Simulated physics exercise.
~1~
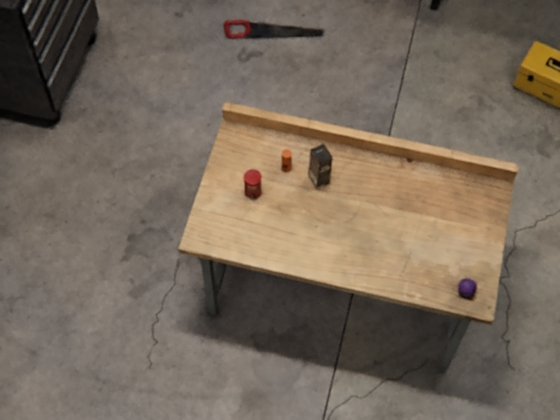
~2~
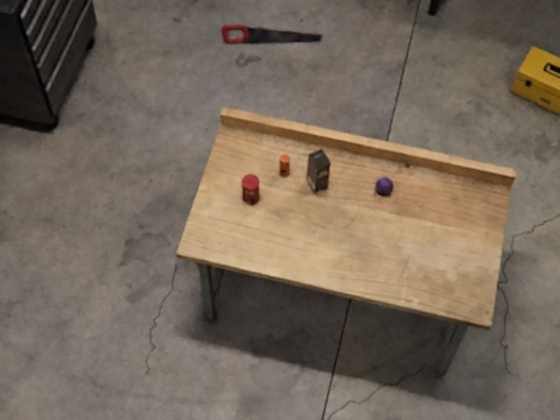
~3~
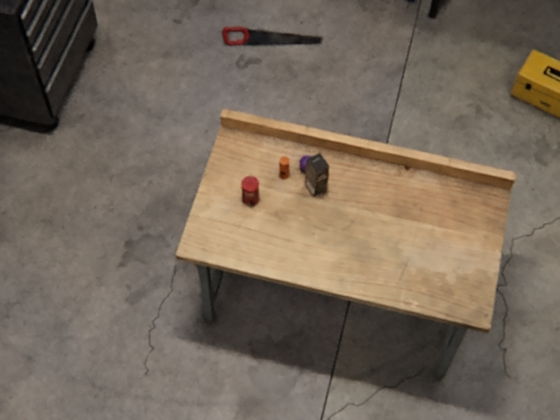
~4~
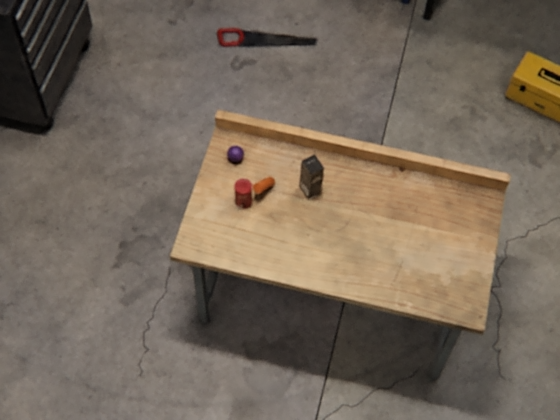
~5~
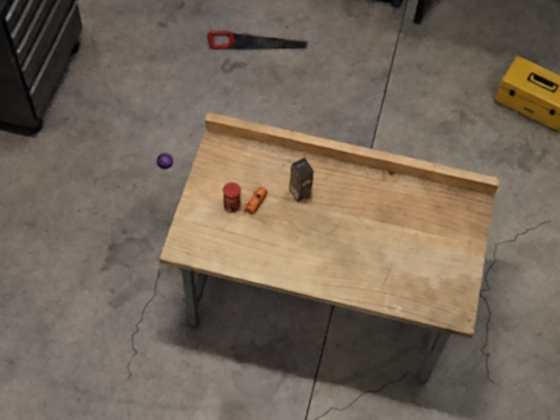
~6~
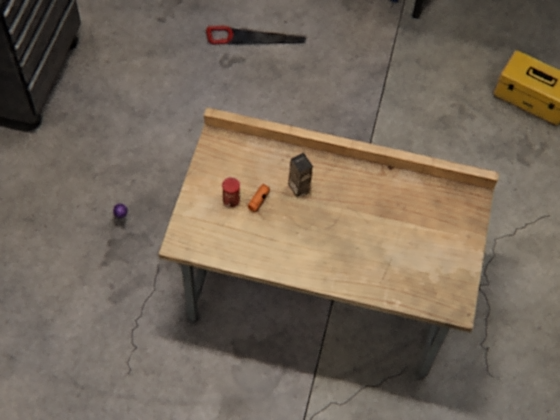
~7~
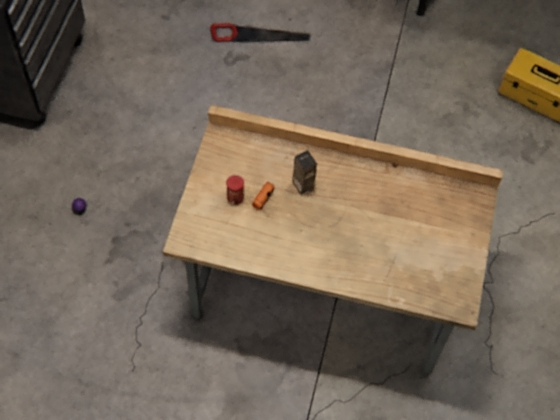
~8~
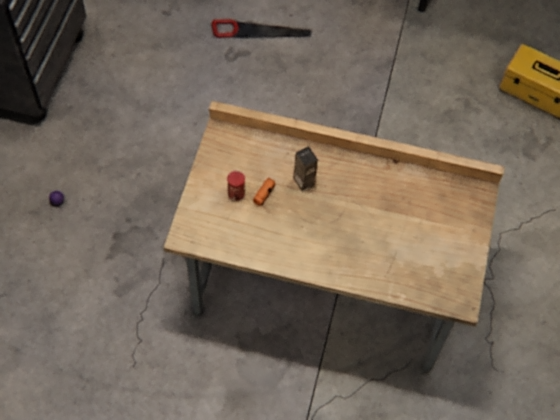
To begin with, a purple ball sits near the right front corner of a wooden workbench, with a red tin, a small orange shaker and a black carton standing farther left. The ball moves up and left toward the raised far rail, then travels left, passing behind the carton. As it continues to the far left corner, the shaker tips over toward the tin. The ball leaves the left edge and drops to the concrete floor, rolling away leftward. Finally, the shaker lies on its side, while the tin and carton still stand in place.
